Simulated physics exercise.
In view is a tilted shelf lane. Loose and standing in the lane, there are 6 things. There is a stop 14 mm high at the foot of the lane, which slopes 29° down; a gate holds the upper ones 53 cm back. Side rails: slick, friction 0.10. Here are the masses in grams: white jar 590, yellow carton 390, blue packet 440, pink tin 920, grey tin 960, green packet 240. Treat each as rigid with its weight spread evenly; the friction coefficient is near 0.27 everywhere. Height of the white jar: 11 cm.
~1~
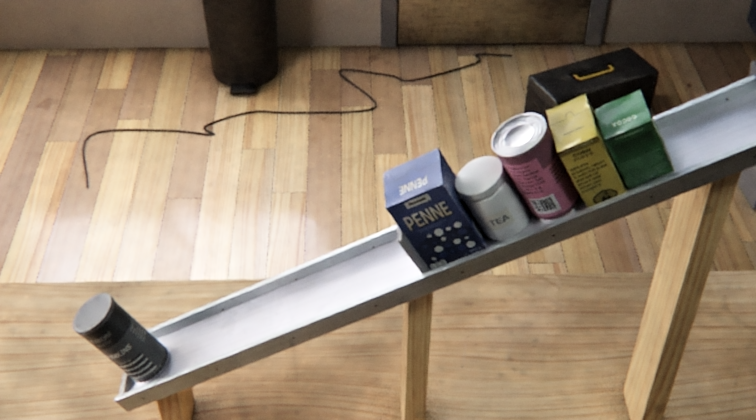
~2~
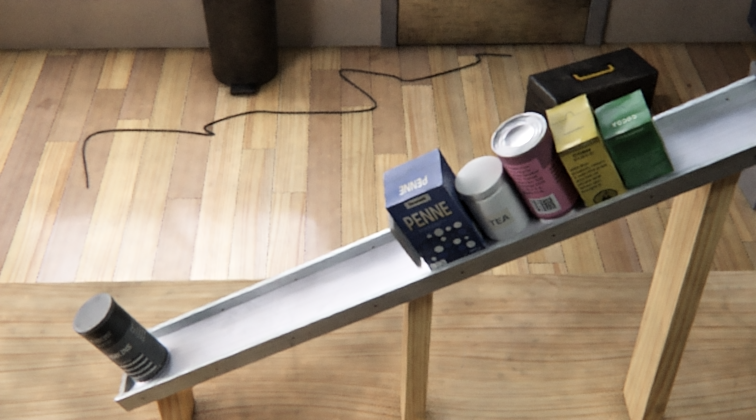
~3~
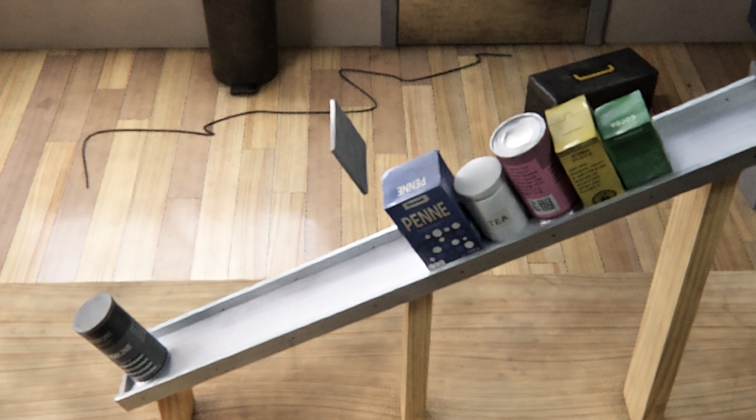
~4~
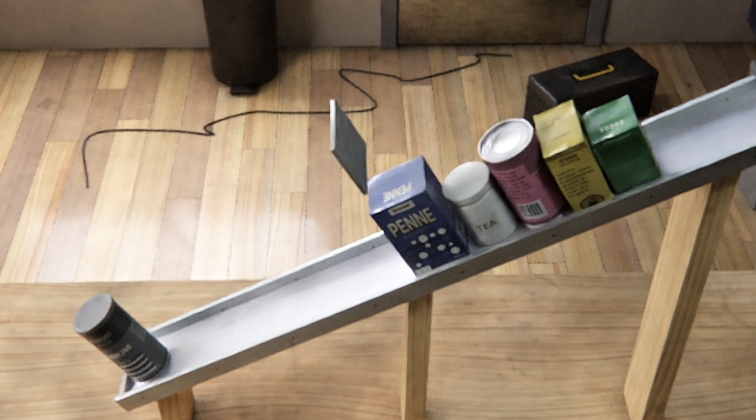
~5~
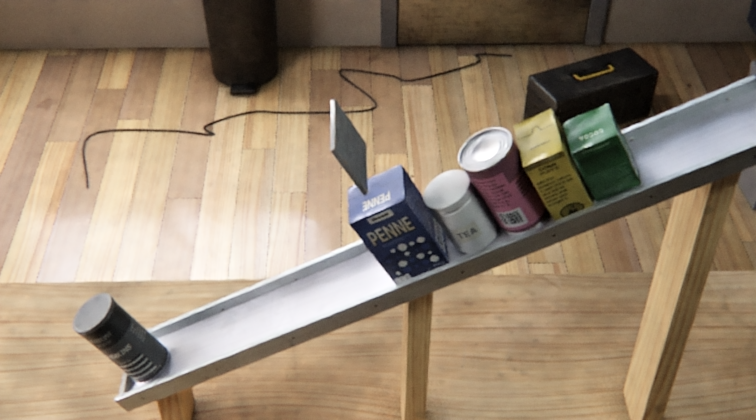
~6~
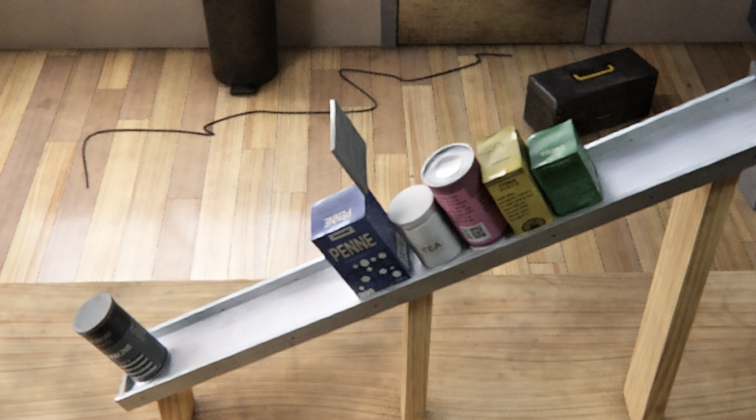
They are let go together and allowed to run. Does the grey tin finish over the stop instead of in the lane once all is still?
Yes, it ends up over the stop.
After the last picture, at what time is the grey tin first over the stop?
Time: Approximately 0.6 s.
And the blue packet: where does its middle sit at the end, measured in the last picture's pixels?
I'd put it at around (119, 339).
Then, 0.20 s on from there, leader 27 cm from the stop; grey tin near (123, 340).
Then, 0.50 s on from there, leader 8 cm from the stop; grey tin 26° off its base near (103, 344); green packet 18° off its base; pink tin 12° off its base.
In the end, over the stop, grey tin; the other 5 in the lane.
